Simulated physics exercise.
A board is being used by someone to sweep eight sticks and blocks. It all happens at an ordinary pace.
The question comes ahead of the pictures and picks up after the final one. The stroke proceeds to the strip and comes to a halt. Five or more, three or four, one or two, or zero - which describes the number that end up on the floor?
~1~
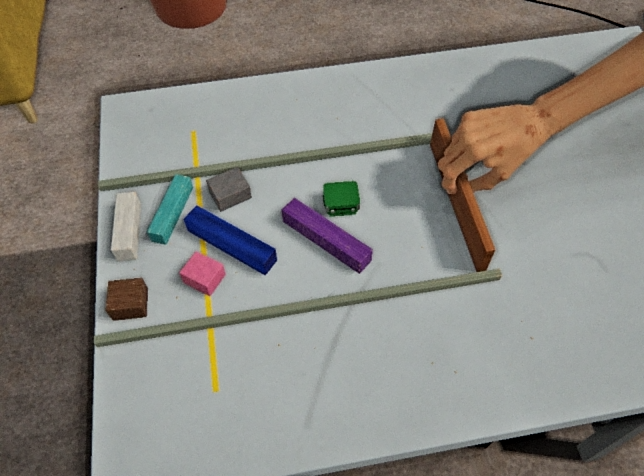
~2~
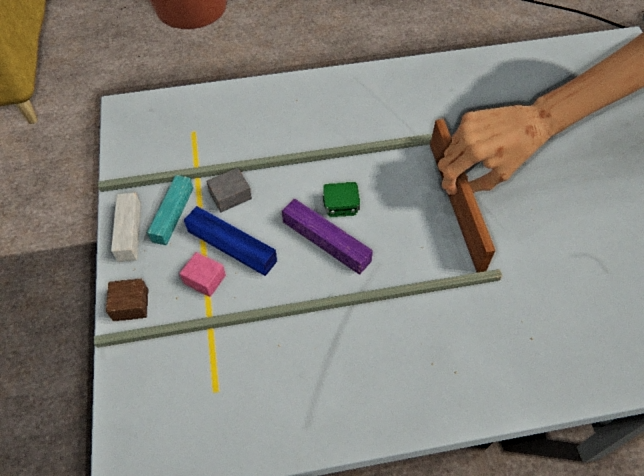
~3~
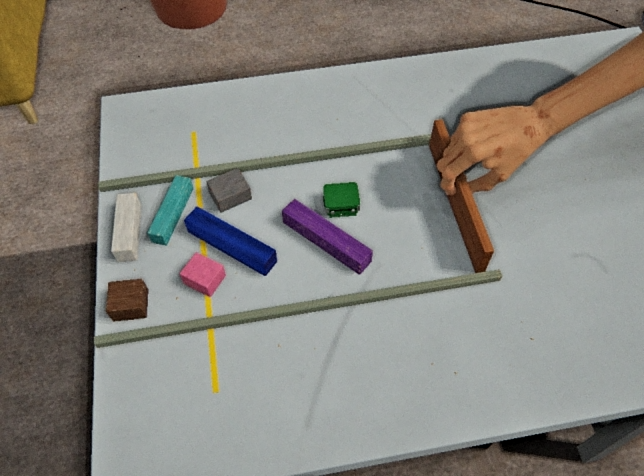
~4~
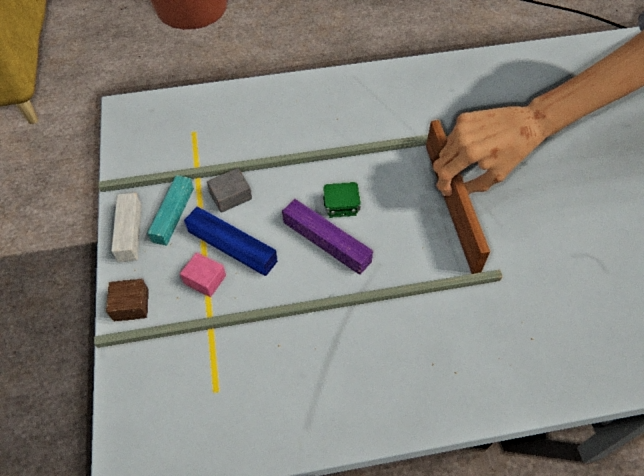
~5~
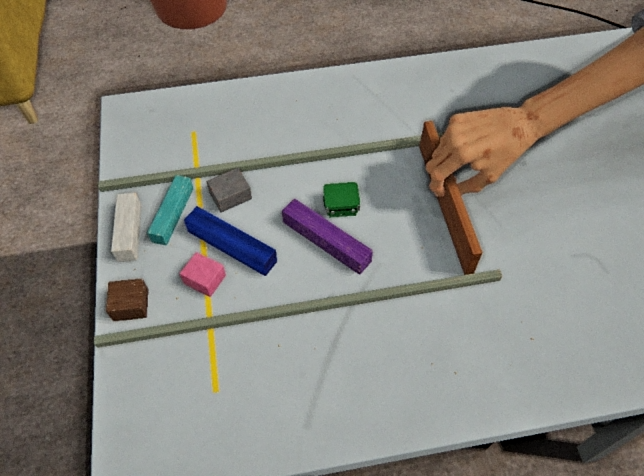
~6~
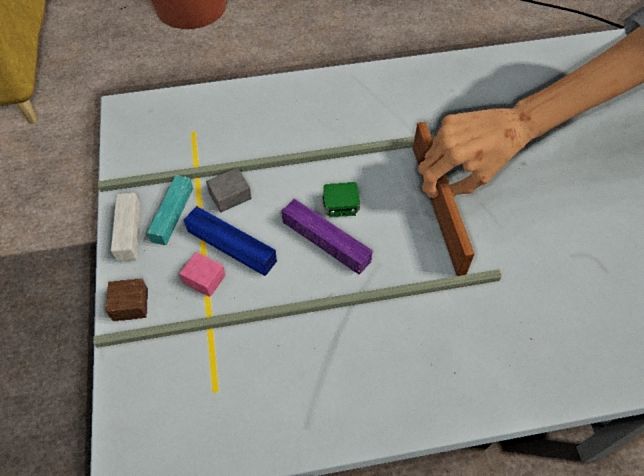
That would be zero.
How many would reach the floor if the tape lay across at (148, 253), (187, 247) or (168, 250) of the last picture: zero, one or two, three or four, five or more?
Try 1 - three or four; try 2 - either one or two; try 3 - either one or two.
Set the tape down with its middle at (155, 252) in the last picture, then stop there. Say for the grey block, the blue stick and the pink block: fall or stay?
As for the grey block, it keeps its place; the blue stick keeps its place; the pink block ends up falling.
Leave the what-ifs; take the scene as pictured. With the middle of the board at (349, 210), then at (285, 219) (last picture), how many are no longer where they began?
By then 2, and later 3.
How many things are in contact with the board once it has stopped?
The figure is 3.
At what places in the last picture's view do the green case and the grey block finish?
I'd put one at around (183, 224) and the other at around (180, 193).
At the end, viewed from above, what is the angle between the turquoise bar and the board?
Angle: Around 35°.
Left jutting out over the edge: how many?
The total comes out at 2.
Early on, none off yet; white bar at rest near (127, 227); brown block at rest near (128, 300); turquoise bar at rest near (171, 210).
Finally, the number that fall off is zero.
